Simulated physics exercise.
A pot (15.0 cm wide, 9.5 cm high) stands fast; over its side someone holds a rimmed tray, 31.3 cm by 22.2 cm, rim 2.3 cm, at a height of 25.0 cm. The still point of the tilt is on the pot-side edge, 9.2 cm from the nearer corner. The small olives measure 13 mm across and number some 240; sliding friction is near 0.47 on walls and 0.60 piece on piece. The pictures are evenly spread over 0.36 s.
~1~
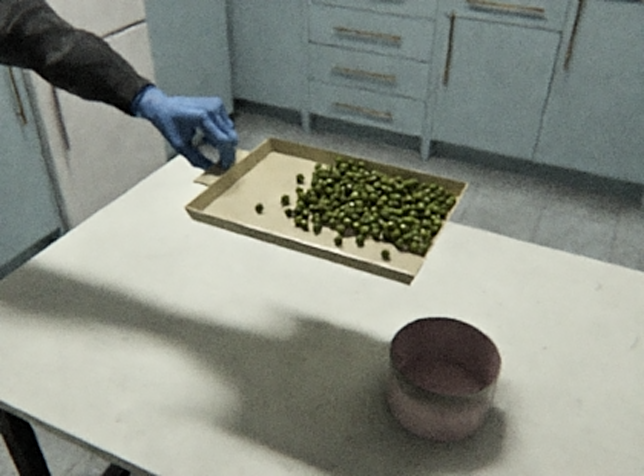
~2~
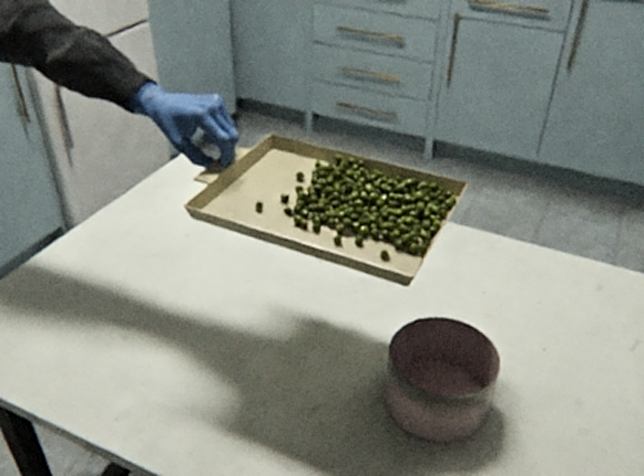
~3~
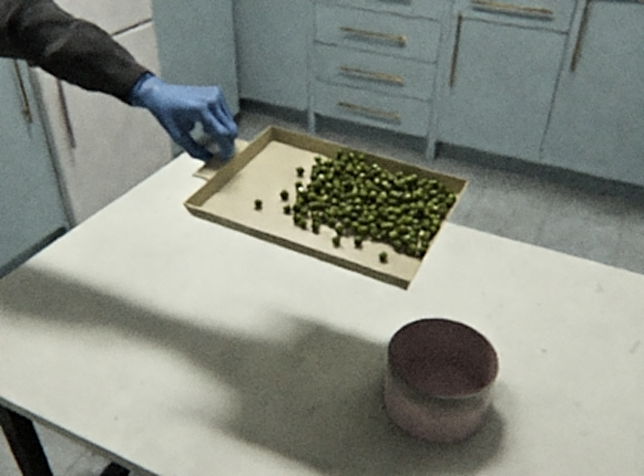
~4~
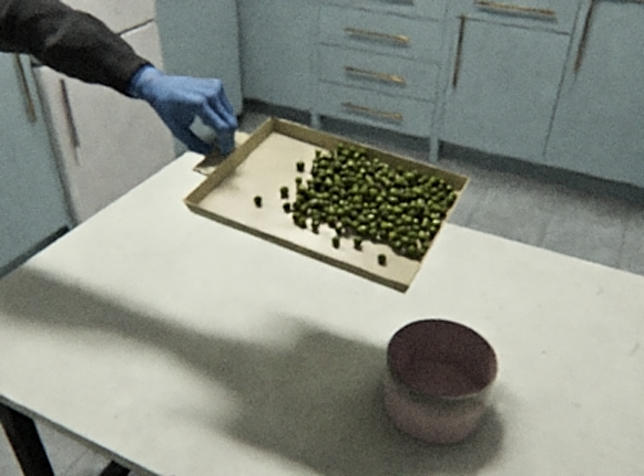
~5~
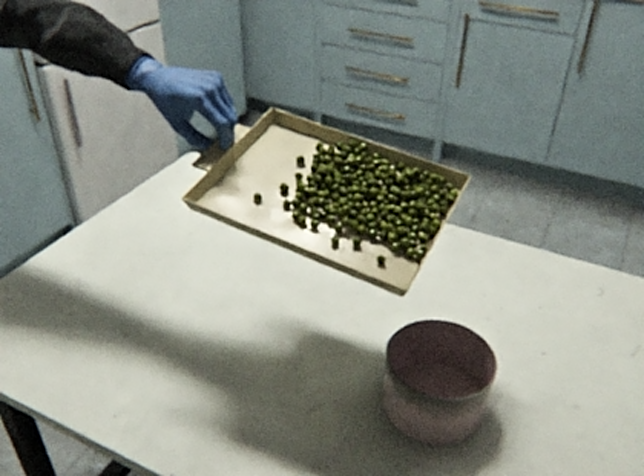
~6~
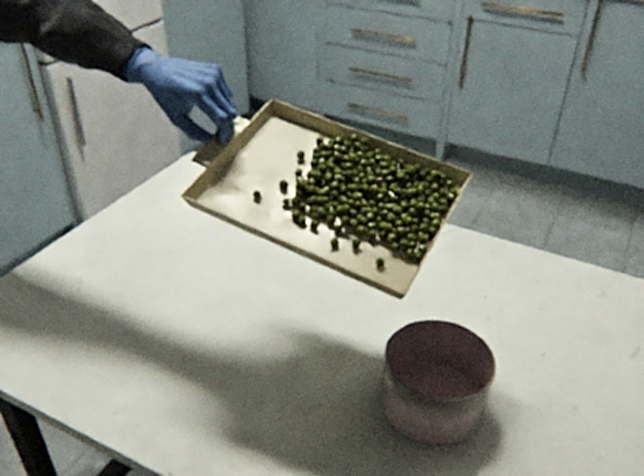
In a kitchen with pale blue cabinets, a blue-gloved hand slowly tilted a rimmed tray of small green olives toward a dark pinkish pot on the table, while the olives barely shifted.
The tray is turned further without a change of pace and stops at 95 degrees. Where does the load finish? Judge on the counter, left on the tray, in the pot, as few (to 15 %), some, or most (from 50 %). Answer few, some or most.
Counter most, tray few, pot some.
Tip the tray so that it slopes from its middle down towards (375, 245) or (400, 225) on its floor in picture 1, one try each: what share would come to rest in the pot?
Some 55 and 40 per cent.
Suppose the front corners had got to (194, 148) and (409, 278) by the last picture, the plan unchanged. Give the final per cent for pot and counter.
Pot 55, counter 45.
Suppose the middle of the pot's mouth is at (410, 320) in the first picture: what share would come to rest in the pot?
Some 5 per cent.
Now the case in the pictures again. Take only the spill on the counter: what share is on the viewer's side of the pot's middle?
Roughly 100 per cent.
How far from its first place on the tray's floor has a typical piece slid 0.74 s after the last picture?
Roughly 6 cm.
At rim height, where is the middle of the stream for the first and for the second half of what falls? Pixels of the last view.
First near (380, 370), later near (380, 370).
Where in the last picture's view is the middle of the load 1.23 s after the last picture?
At about (376, 236).
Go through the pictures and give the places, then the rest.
Tray tilt 0 degrees, front corners at (191, 206) and (412, 270); middle of the pieces at (370, 201); pot at (445, 354), in the first frame.
Tray tilt 1 degrees, front corners at (190, 204) and (410, 272); middle of the pieces at (369, 200), in the second frame.
Tray tilt 4 degrees, front corners at (189, 202) and (408, 276), lowest corner right front; middle of the pieces at (369, 198), in the third frame.
Tray tilt 8 degrees, front corners at (189, 199) and (407, 281), lowest corner right front; middle of the pieces at (369, 195), in the fourth frame.
Tray tilt 12 degrees, front corners at (188, 197) and (405, 285), lowest corner right front; middle of the pieces at (369, 193), in the fifth frame.
Tray tilt 15 degrees, front corners at (187, 194) and (403, 289), lowest corner right front; middle of the pieces at (369, 190); pot at (440, 357), in the sixth frame.
Then, 0.74 s after the last picture, tilt 53 degrees; the tray holds 95 %, the pot 0 %.
Then, 1.23 s after the last picture, tilt 77 degrees; the tray holds 90 %, the pot 0 %.
Then, 1.79 s after the last picture, tilt 95 degrees; the tray holds 0 %, the pot 25 %.
In the end, counter 75 %, tray 0 %, pot 25 %.
